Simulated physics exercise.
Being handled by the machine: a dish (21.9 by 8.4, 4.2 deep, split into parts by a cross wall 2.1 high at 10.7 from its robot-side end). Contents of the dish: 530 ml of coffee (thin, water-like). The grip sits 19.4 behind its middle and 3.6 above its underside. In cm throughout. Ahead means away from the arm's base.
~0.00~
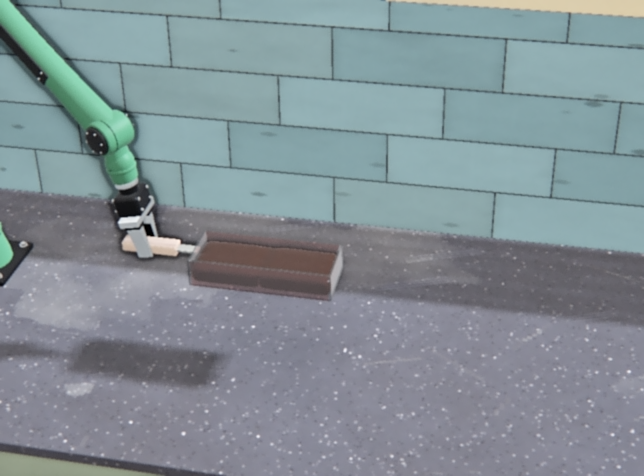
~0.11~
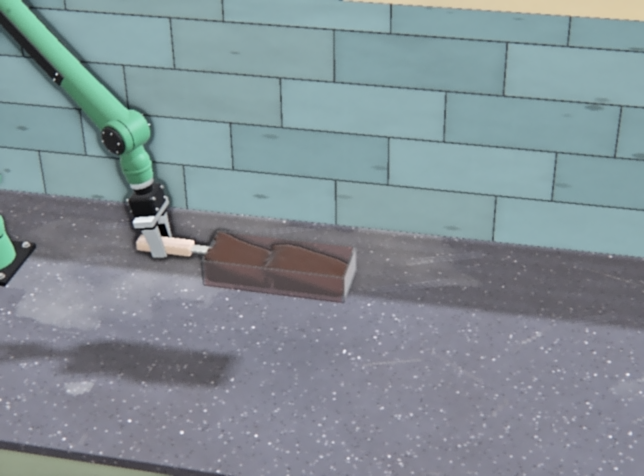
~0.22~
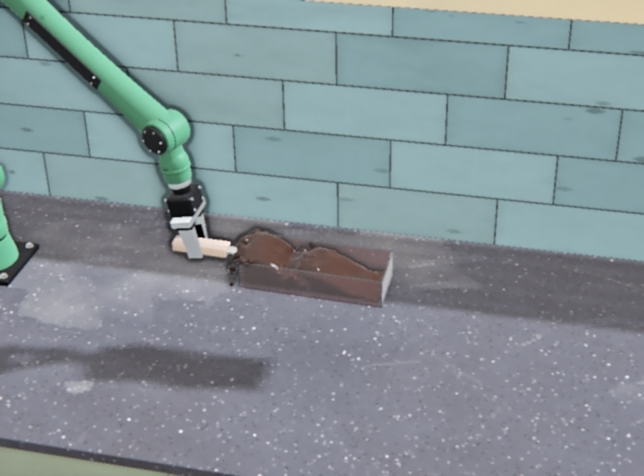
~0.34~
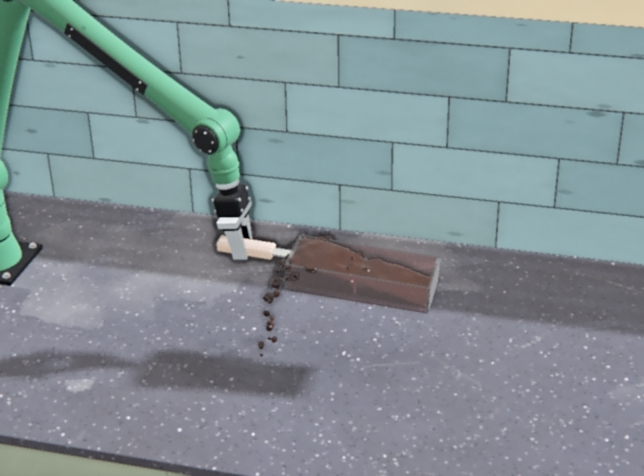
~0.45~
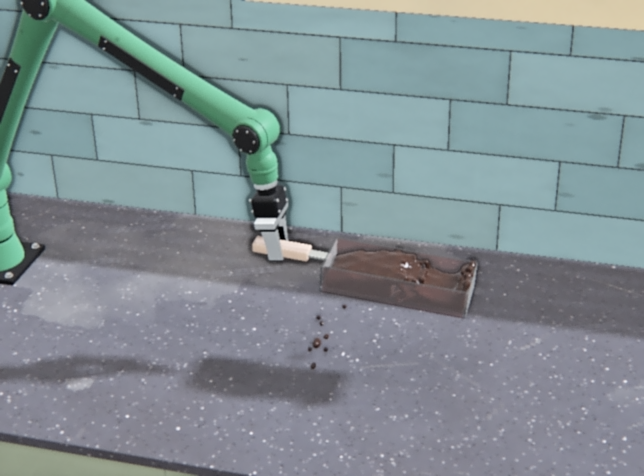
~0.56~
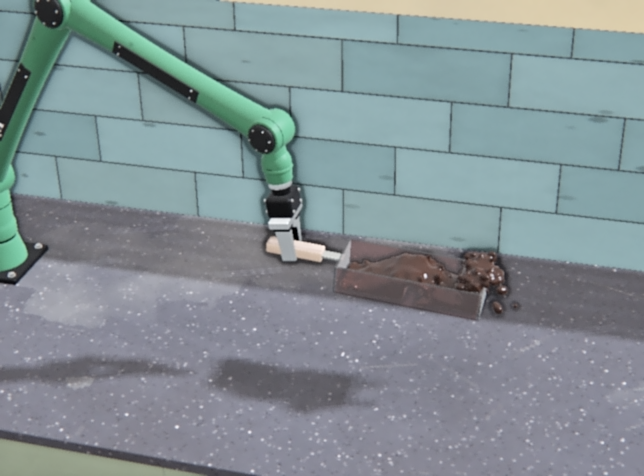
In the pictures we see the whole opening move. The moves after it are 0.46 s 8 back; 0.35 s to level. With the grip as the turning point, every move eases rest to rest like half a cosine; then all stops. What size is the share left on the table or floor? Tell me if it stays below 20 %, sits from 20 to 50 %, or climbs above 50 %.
It sits from 20 to 50 %.
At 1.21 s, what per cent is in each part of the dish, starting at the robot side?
Roughly 30 % robot-side, 40 % far-side.
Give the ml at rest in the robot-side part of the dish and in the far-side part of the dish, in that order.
Around 180 ml in the first place and 190 ml in the second.
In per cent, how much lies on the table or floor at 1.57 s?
The share comes to roughly 30 per cent.
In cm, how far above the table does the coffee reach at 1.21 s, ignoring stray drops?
Some 19 cm.
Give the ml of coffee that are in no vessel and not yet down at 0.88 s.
I'd say around 30 ml.
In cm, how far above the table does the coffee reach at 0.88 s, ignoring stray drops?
Looks like it gets up to about 19 centimetres.
By 0.88 s, tilted 4° forward, liquid up to 20 above the table; 260 ml in the far-side part, 125 ml on the table or floor, 115 ml in the robot-side part, 30 ml in the air or running down outside.
By 1.21 s, tilted 2° forward, liquid up to 19 above the table; 200 ml in the far-side part, 170 ml in the robot-side part, 155 ml on the table or floor.
By 1.57 s, level, liquid up to 20 above the table; 195 ml in the far-side part, 175 ml in the robot-side part, 155 ml on the table or floor.
By 2.37 s, level, liquid up to 19 above the table; 195 ml in the far-side part, 175 ml in the robot-side part, 155 ml on the table or floor.
Final state, 195 ml in the far-side part, 175 ml in the robot-side part, 155 ml on the table or floor. That is 30 % on the table or floor.
